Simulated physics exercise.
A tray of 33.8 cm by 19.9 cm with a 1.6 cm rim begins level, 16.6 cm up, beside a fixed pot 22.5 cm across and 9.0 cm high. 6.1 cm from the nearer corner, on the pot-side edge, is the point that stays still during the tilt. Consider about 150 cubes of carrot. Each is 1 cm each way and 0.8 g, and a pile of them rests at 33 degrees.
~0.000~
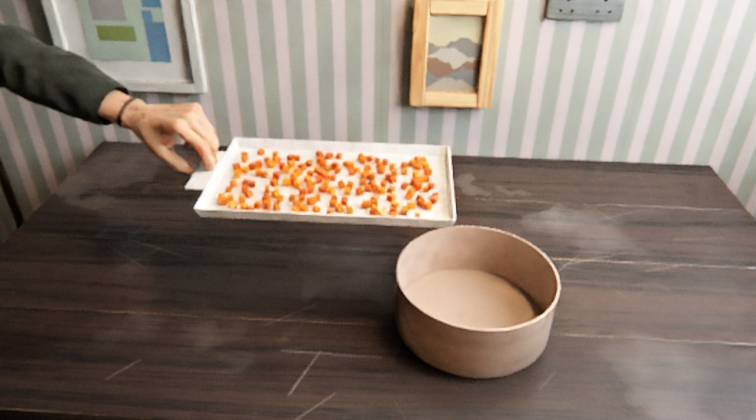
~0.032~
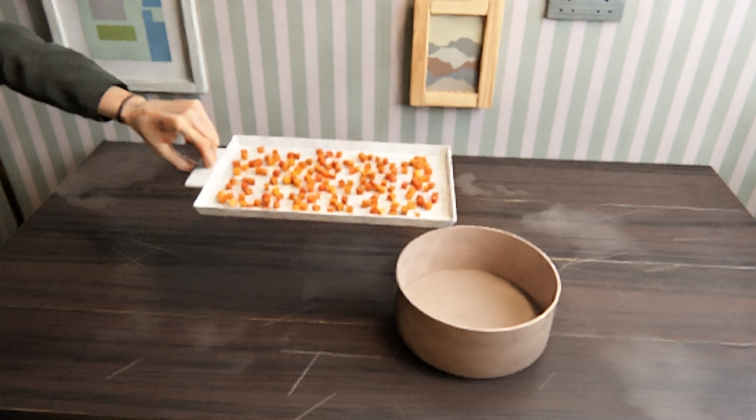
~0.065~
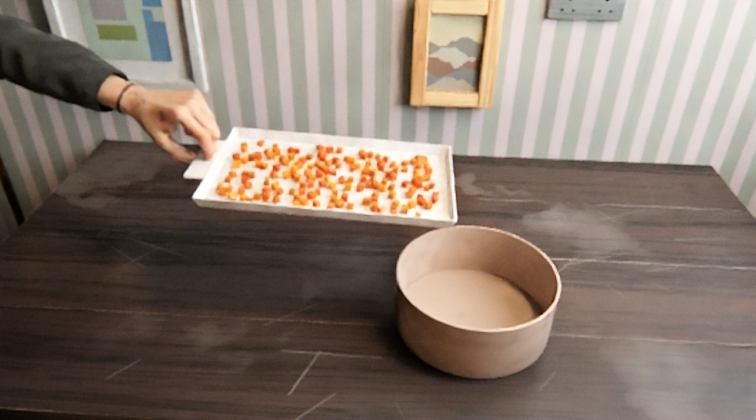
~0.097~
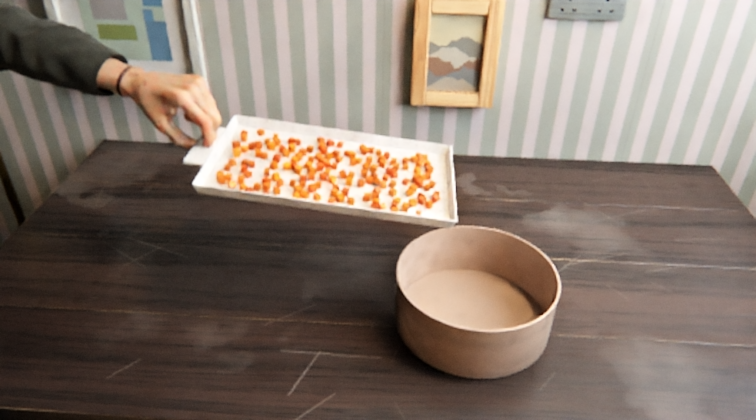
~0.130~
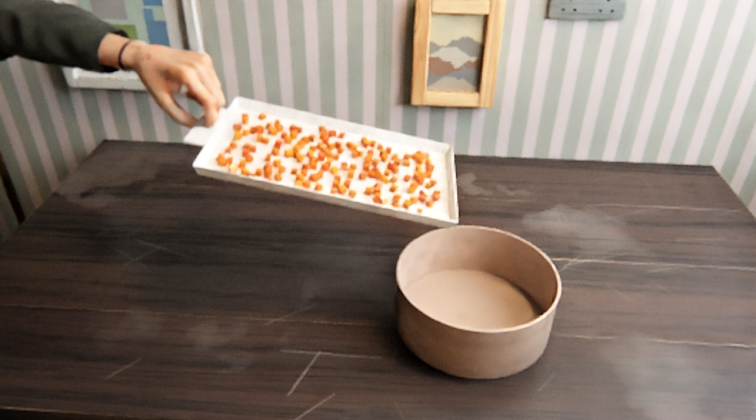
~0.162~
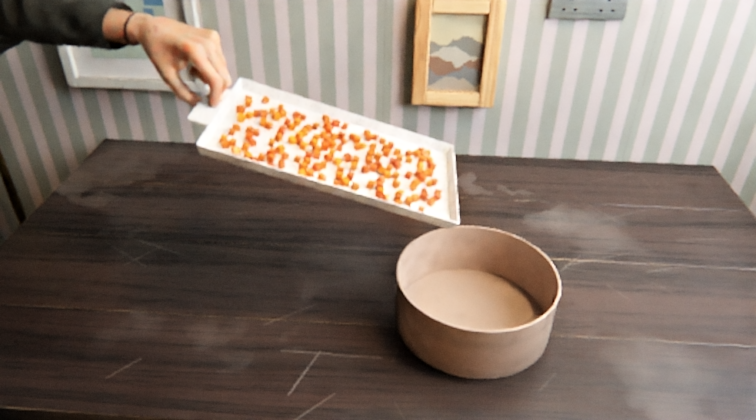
A white tray scattered with small orange carrot cubes starts out level above a dark wooden table, seen from the front and slightly above, held at its left handle by a dark-sleeved hand. A round, empty, pinkish-brown pot sits at the right, before a striped wall with framed art. The hand lifts the handle, slowly then faster, slanting the tray down rightward, while the pot and view stay still.
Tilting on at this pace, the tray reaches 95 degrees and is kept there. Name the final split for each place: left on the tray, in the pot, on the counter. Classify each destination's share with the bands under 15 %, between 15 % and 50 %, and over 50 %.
Left on the tray: Under 15 %; pot: Over 50 %; counter: Between 15 % and 50 %.
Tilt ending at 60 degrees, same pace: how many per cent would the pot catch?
Pot share: About 45 per cent.
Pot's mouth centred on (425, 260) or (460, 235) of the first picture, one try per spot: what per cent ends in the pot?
I'd say close to 35 percent for the first spot and 85 percent for the second.
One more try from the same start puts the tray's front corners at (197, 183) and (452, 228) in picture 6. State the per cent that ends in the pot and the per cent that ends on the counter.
Pot: 60, counter: 40.
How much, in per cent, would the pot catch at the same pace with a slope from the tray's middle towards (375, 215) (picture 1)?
Some 80 per cent.
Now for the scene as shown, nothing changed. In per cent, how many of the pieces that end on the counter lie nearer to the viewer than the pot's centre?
About 10 percent of the spill.
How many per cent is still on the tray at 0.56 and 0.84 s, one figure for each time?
95 then 0.
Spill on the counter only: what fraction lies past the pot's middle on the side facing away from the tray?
Around 90 in a hundred.
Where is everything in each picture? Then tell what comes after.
The first frame shows tray tilt 0 degrees, front corners at (199, 206) and (451, 217); middle of the pieces at (326, 184); pot at (477, 272).
The second frame shows tray tilt 1 degrees, front corners at (199, 204) and (451, 217); middle of the pieces at (326, 183).
The third frame shows tray tilt 3 degrees, front corners at (198, 196) and (452, 218); middle of the pieces at (327, 179).
The fourth frame shows tray tilt 7 degrees, front corners at (198, 182) and (452, 218), lowest corner right front; middle of the pieces at (327, 172).
The fifth frame shows tray tilt 12 degrees, front corners at (199, 163) and (453, 219), lowest corner right front; middle of the pieces at (329, 163).
The sixth frame shows tray tilt 17 degrees, front corners at (202, 143) and (455, 219), lowest corner right front; middle of the pieces at (332, 153); pot at (477, 273). The tray's pace is about 165 degrees a second.
Then, at 0.40 s, tilt 56 degrees; the tray holds 100 %, the pot 0 %.
After 0.56 s, tilt 83 degrees; the tray holds 95 %, the pot 0 %.
After 0.84 s, tilt 95 degrees; the tray holds 0 %, the pot 65 %.
At rest (2.0 s), tray 0 %, pot 70 %, counter 30 %.
